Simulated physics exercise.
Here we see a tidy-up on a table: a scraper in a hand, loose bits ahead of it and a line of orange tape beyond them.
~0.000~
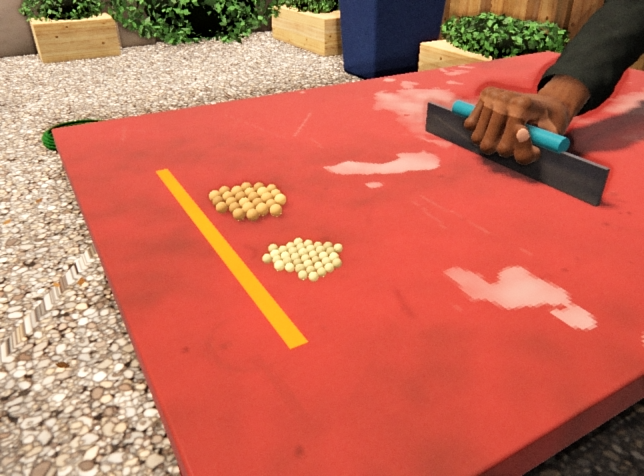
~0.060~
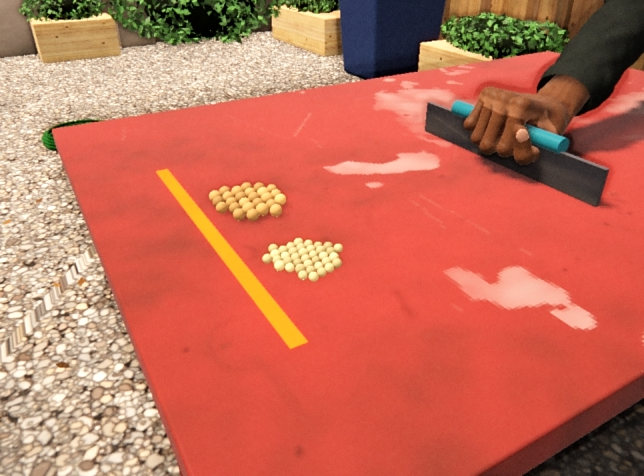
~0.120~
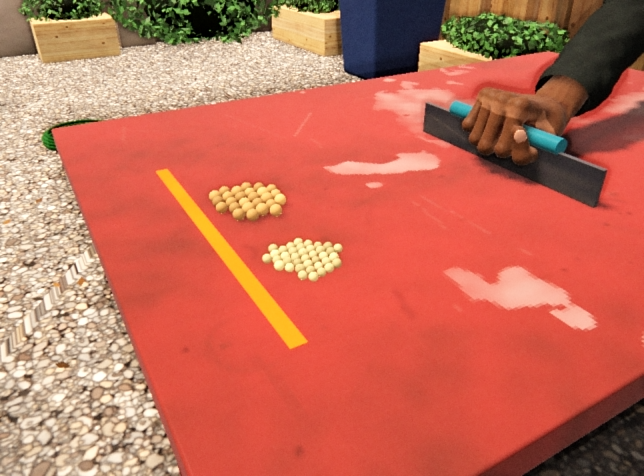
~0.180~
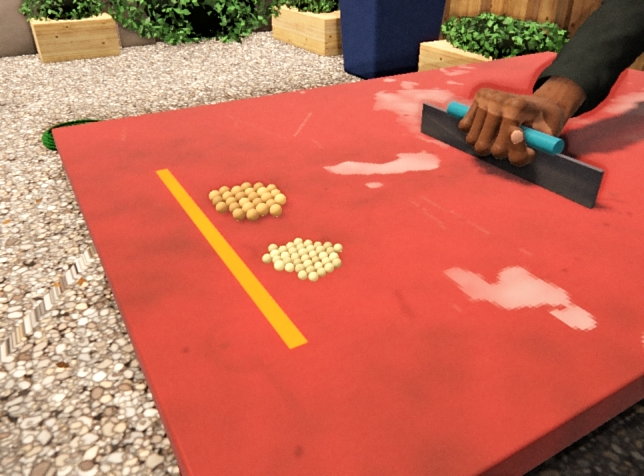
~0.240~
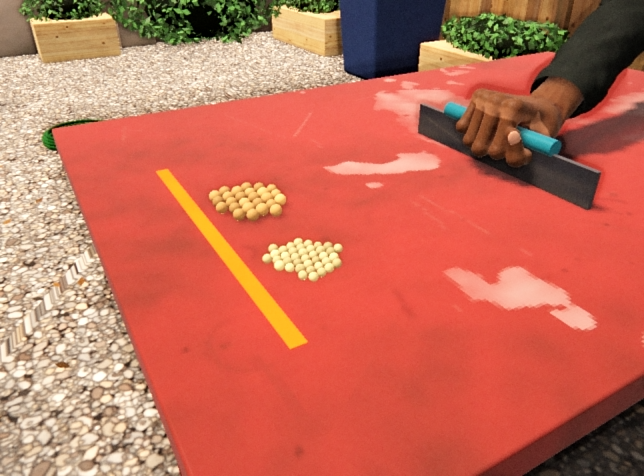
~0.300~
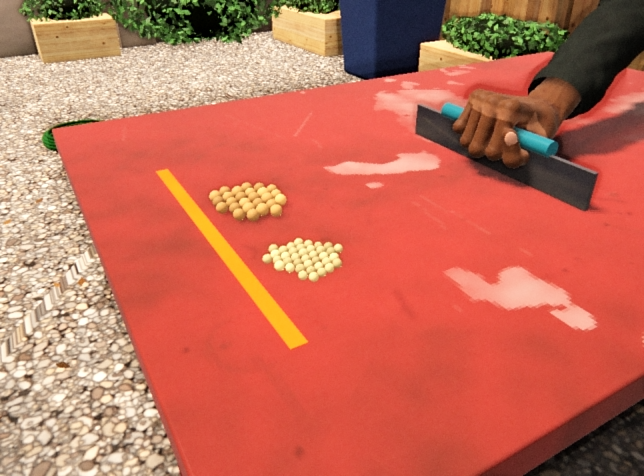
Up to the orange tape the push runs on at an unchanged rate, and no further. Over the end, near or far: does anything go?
Near batch, no; far batch, no.
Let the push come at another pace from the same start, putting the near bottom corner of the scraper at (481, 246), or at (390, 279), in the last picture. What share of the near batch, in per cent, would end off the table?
Try 1: Around 100 percent; try 2: Around 100 percent.
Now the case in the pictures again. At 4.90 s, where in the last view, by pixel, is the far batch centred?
I'd put the centre somewhere around (162, 221).
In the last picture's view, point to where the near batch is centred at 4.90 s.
I'd say its middle is near (224, 285).
By 2.45 s, scraper still moving, near (366, 163); near batch all on the table, its front near (268, 259); far batch all on the table, its front near (222, 208).
By 4.62 s, scraper stopped at the orange tape; near batch all on the table, its front near (209, 292); far batch all on the table, its front near (171, 244).
By 4.90 s, scraper stopped at the orange tape; near batch all on the table, its front near (207, 292); far batch all on the table, its front near (159, 247).
When it is over (5.1 s), scraper stopped at the orange tape; near batch all on the table, its front near (207, 292); far batch all on the table, its front near (159, 247).
